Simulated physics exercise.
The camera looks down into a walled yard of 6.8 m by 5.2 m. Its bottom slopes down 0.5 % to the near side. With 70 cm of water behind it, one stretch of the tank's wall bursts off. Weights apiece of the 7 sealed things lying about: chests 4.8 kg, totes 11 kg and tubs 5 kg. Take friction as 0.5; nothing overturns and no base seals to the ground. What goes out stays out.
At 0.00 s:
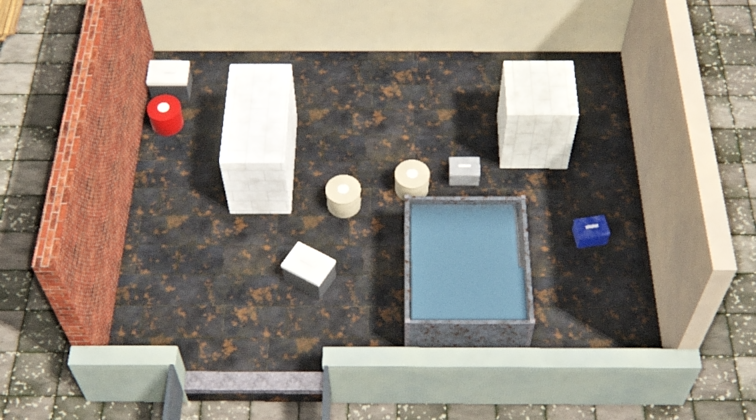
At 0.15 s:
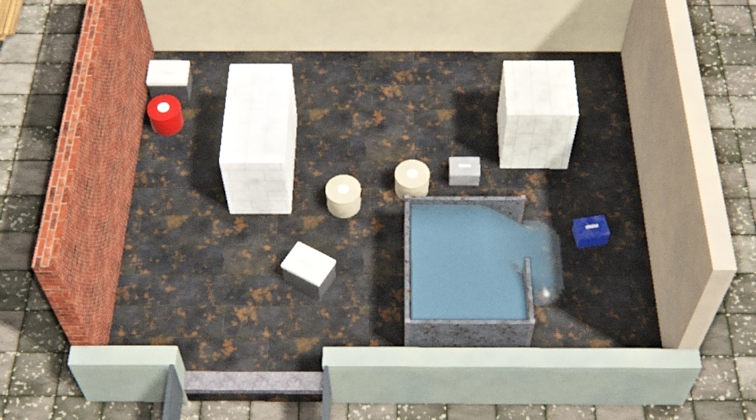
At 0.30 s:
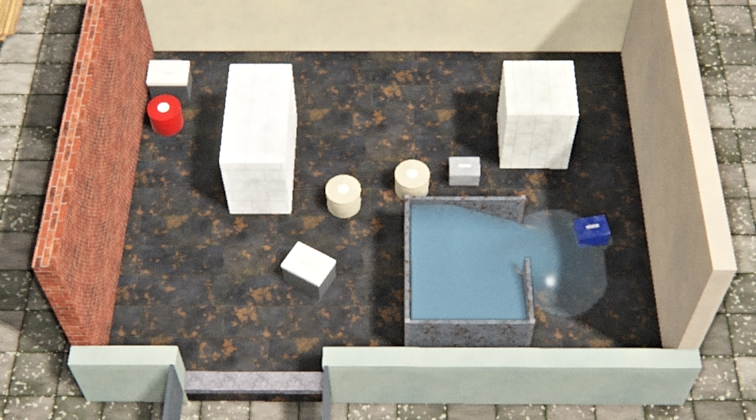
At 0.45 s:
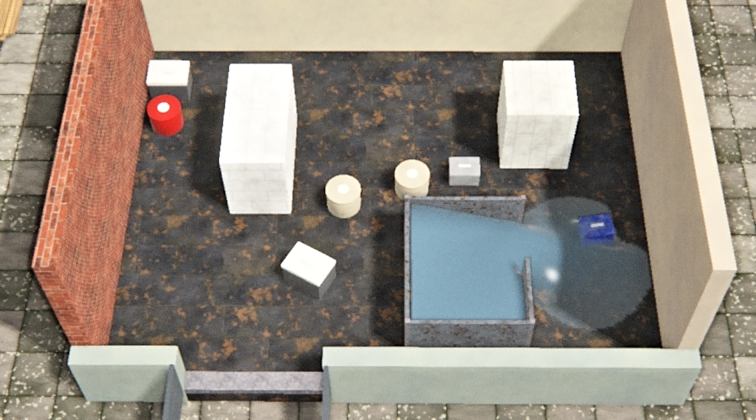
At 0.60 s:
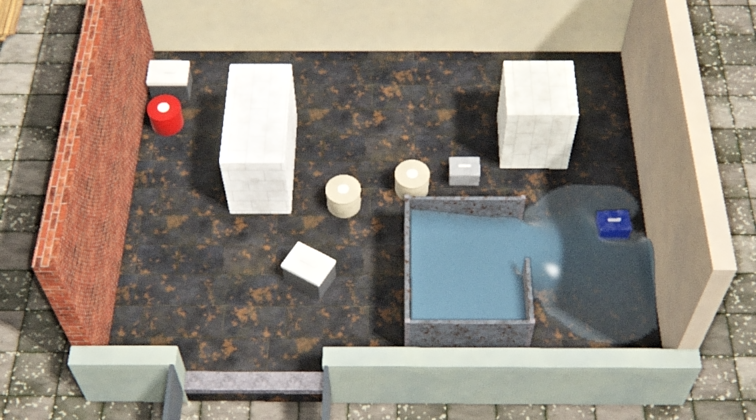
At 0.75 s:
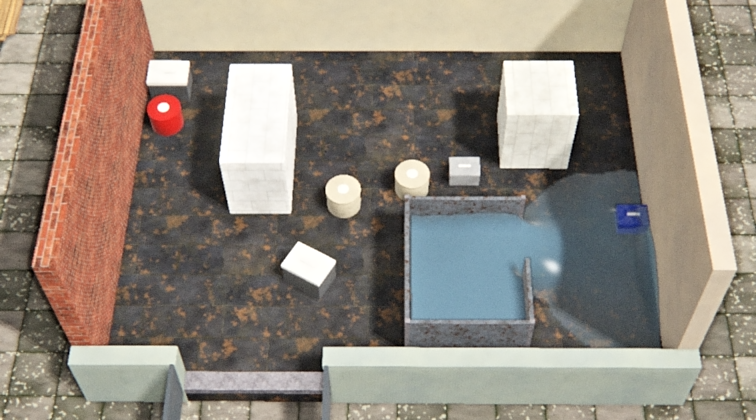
We see water pour through a gap in the right side of a tank inside a walled yard, spreading across the dark ground and pushing a blue box toward the right wall while the other boxes and tubs stay still.
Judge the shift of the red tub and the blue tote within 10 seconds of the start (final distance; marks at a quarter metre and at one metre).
Red tub travels far; blue tote gets carried off.
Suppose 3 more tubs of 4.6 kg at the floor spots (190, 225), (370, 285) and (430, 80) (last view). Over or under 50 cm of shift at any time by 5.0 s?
In turn: Less, short of it, more.
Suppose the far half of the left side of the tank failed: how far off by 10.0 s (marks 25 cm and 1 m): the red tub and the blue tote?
In that case the red tub gets carried off, the blue tote stays put.
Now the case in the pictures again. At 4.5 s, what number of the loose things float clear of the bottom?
0 of them.
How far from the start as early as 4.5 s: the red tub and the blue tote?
Roughly 0 and 350 cm by then.
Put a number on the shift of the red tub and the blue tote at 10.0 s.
Roughly 250 and 350 cm.
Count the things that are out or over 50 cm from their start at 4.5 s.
By then 1.
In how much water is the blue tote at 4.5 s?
About 5 cm.
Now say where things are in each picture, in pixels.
In the first picture, the red tub at (164, 108) rests on the ground; the blue tote at (592, 227) rests on the ground; water covers 2.4 m2; 0 of 7 have shifted.
In the second picture, the red tub at (164, 108) rests on the ground; the blue tote at (592, 227), on the bottom; water covers 3.0 m2; 0 of 7 have shifted.
In the third picture, the red tub at (164, 108) rests on the ground; the blue tote at (592, 227), on the bottom; 3.8 m2 under water; 0 of 7 have shifted.
In the fourth picture, the red tub at (164, 108) rests on the ground; the blue tote at (597, 225) rests on the ground, 7 cm from its start; 4.8 m2 under water; 1 of 7 have shifted.
In the fifth picture, the red tub at (164, 108), on the bottom; the blue tote at (614, 220), on the bottom, 31 cm from its start; 5.5 m2 under water; 1 of 7 have shifted.
In the sixth picture, the red tub at (164, 108) rests on the ground; the blue tote at (633, 214) rests on the ground, 58 cm from its start; water covers 6.1 m2; 1 of 7 have shifted.
After 2.0 s the red tub is near (164, 108), 0.0 m from its start, aground; the blue tote is near (586, 87), 2.3 m from its start, aground; 0 of 7 are out; 0 afloat.
After 4.5 s the red tub is near (164, 108), 0.0 m from its start, aground; the blue tote is near (396, 86), 3.4 m from its start, aground; 0 of 7 are out; 0 afloat.
After 7.0 s the red tub is near (160, 120), 0.2 m from its start, aground; the blue tote is near (351, 110), 3.7 m from its start, aground; 0 of 7 are out; 2 afloat.
After 10.0 s the red tub is near (233, 239), 2.4 m from its start, aground; the blue tote is near (348, 111), 3.7 m from its start, aground; 0 of 7 are out; 4 afloat.
